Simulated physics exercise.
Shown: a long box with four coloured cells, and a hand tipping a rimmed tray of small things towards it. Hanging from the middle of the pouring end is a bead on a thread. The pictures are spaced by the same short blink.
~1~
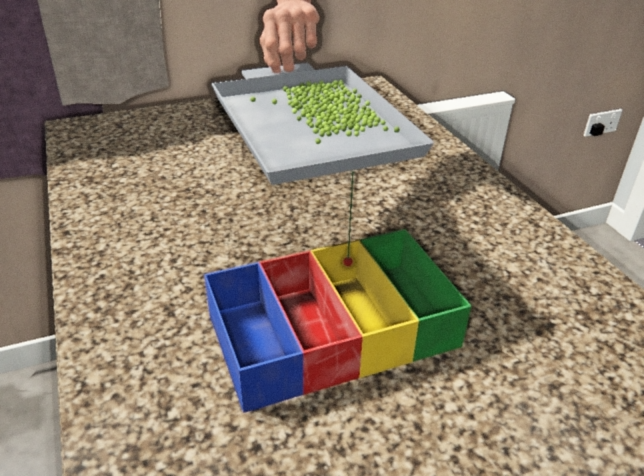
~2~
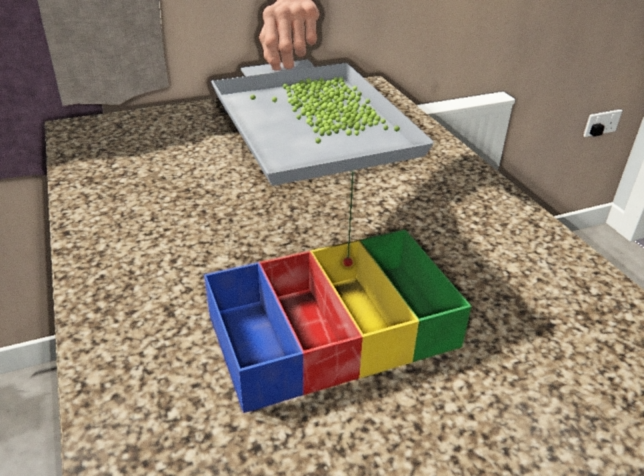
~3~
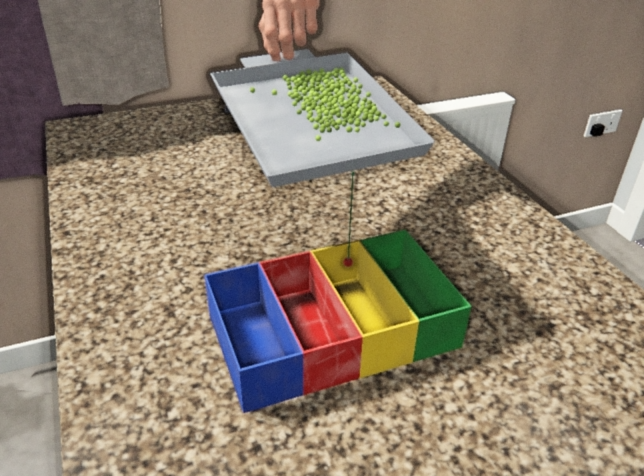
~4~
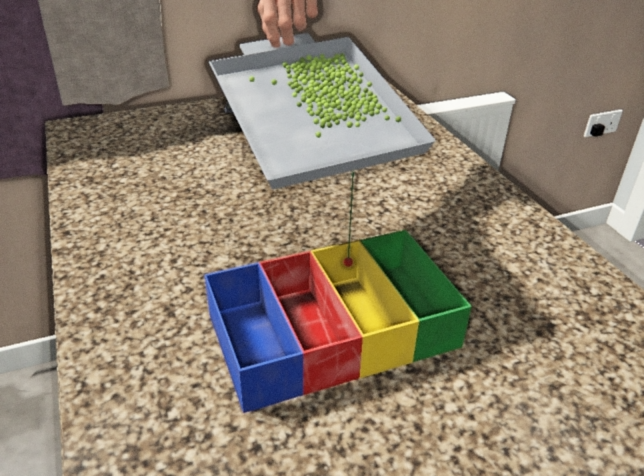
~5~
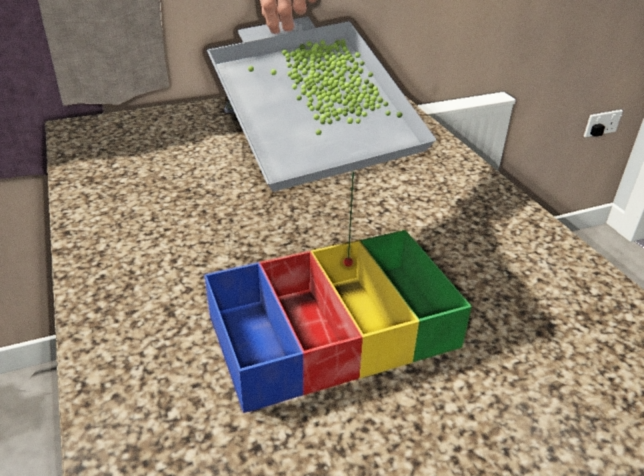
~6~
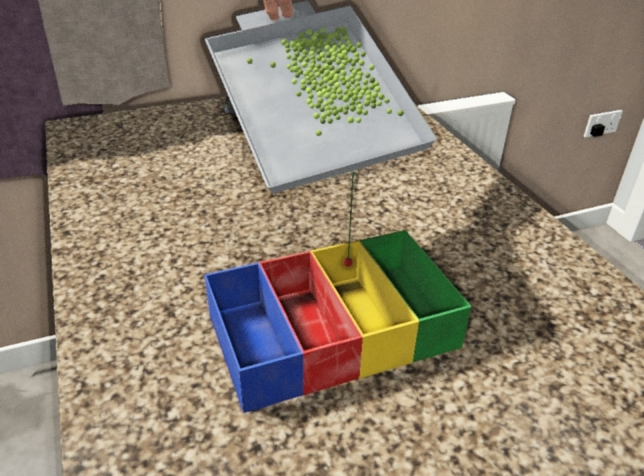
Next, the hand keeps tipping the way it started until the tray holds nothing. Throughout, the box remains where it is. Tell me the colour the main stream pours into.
The main stream pours into the red cell.
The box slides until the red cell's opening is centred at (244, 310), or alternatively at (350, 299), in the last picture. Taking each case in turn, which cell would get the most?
The cell in yellow, then the cell in blue.
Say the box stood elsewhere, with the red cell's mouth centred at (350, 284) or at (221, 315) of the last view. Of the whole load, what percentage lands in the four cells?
Roughly 80 %, then roughly 100 %.
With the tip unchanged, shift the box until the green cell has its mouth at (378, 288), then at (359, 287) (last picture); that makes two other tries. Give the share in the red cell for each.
Trial 1: 60 percent; trial 2: 30 percent.
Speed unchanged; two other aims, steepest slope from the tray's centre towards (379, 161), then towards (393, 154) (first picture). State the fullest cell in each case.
Try 1 - that green cell. Try 2 - the green cell.
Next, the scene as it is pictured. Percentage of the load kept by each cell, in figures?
As percentages, the split is blue cell 40, then red cell 60, then yellow cell 0, and finally green cell 0.
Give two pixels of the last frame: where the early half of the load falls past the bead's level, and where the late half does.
About (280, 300) to begin with, then about (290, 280).
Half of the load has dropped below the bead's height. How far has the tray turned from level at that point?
I'd say it is tilted about 90°.
Soon, tray tipped steeply; about two thirds on the tray; a small part in the blue cell; a stray few in the red cell; a stray few in the yellow cell; about a third falling or outside the box.
A while on, tray tipped past a quarter turn; a small part on the tray; about a third in the red cell; about a third in the blue cell; a small part in the yellow cell; about a quarter falling or outside the box.
Towards the end, tray tipped past a quarter turn; about half in the red cell; about a third in the blue cell; a stray few in the yellow cell; a stray few in the green cell; a stray few falling or outside the box.
Finally, tray tipped past a quarter turn; about half in the red cell; about a third in the blue cell; a stray few in the yellow cell; a stray few in the green cell; a stray few outside the box.
